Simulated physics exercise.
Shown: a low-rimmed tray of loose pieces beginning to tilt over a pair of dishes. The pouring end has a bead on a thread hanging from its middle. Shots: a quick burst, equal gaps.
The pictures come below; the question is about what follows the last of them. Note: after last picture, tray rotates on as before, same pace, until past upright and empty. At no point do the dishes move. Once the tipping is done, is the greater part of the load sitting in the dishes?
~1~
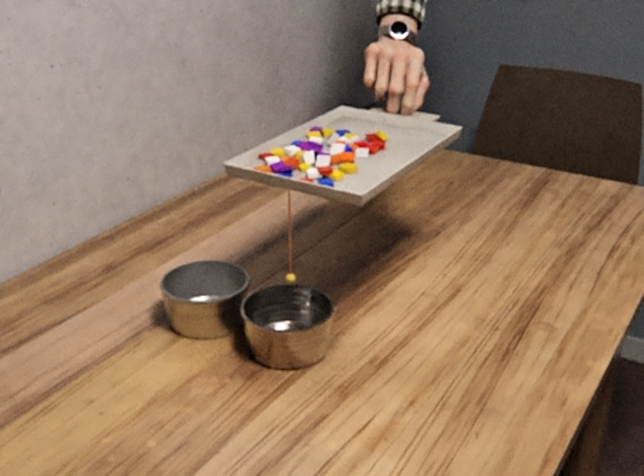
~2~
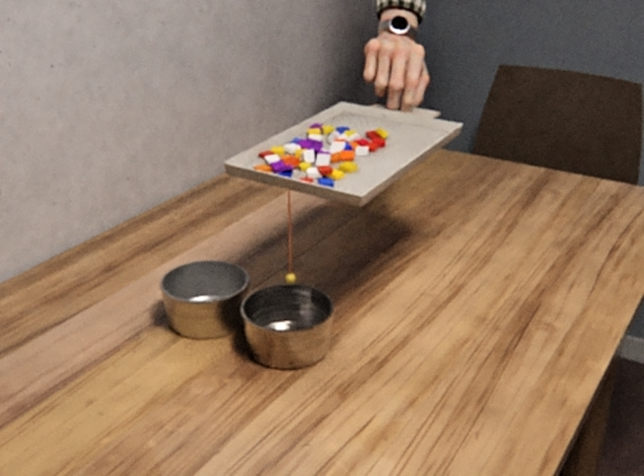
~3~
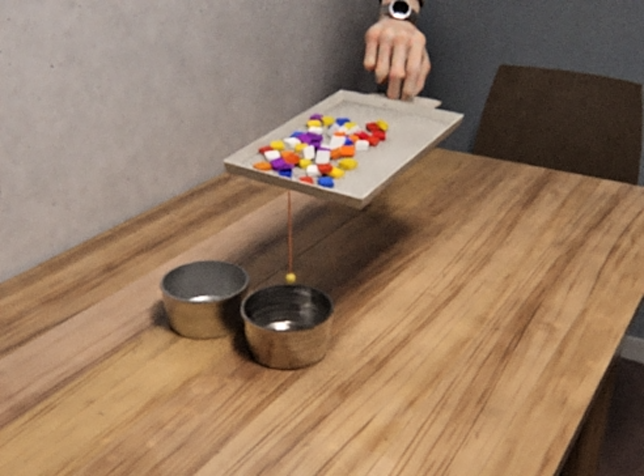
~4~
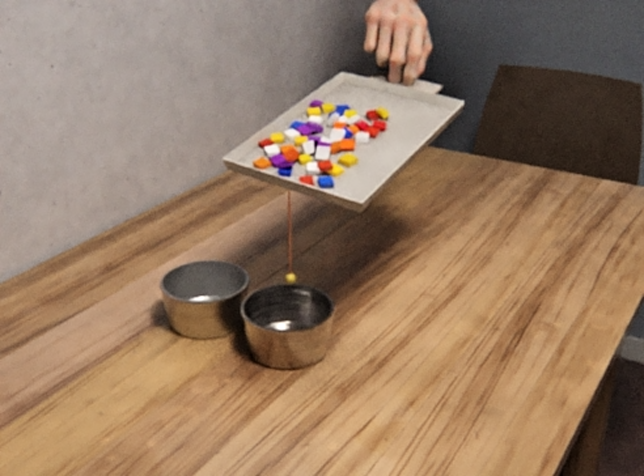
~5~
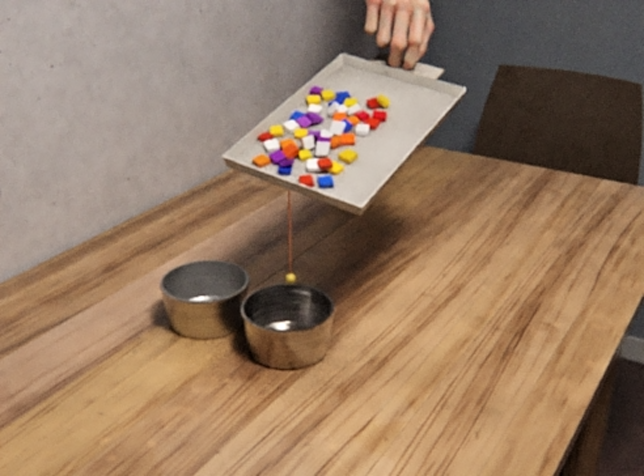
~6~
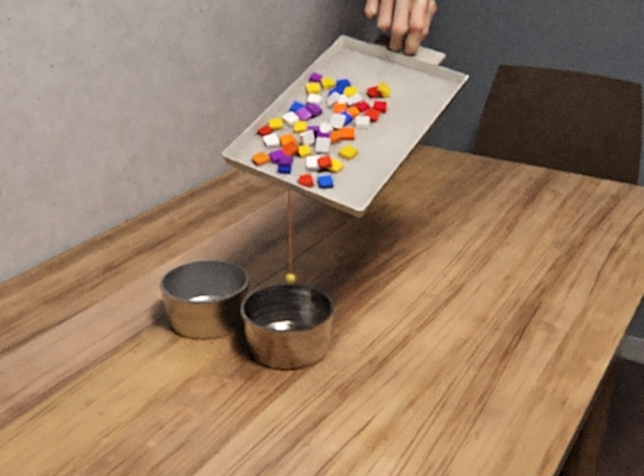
I expect the catch to be short of a majority.
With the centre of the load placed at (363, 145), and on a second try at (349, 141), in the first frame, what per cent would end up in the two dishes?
Respectively 20 and 20 per cent.
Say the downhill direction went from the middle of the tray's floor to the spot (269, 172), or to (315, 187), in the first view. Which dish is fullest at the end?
Record: Try 1, the dish at the left; try 2, the dish at the right.
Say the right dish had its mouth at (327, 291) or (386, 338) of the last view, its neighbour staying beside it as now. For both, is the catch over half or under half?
For the earlier try a smaller portion is kept, for the later one a larger portion.
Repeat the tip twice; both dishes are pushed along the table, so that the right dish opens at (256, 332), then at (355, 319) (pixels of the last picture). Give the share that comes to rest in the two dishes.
Roughly 10 % and 70 %.
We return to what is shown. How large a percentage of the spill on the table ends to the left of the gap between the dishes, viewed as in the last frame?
That would be roughly 10 per cent.
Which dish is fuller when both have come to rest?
That's the right side.
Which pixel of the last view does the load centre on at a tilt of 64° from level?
In the last view, the load is centred close to (337, 170).
Just after the last frame, tray tipped steeply; almost all on the tray; about a tenth in the air.
A moment on, tray tipped past a quarter turn; roughly half on the tray; about a tenth in the right dish; roughly a third outside both; about a tenth in the air.
Further on, tray tipped past a quarter turn; roughly a quarter in the right dish; roughly two thirds outside both.
When it is over, tray tipped past a quarter turn; roughly a quarter in the right dish; not one in the left dish; roughly two thirds outside both.
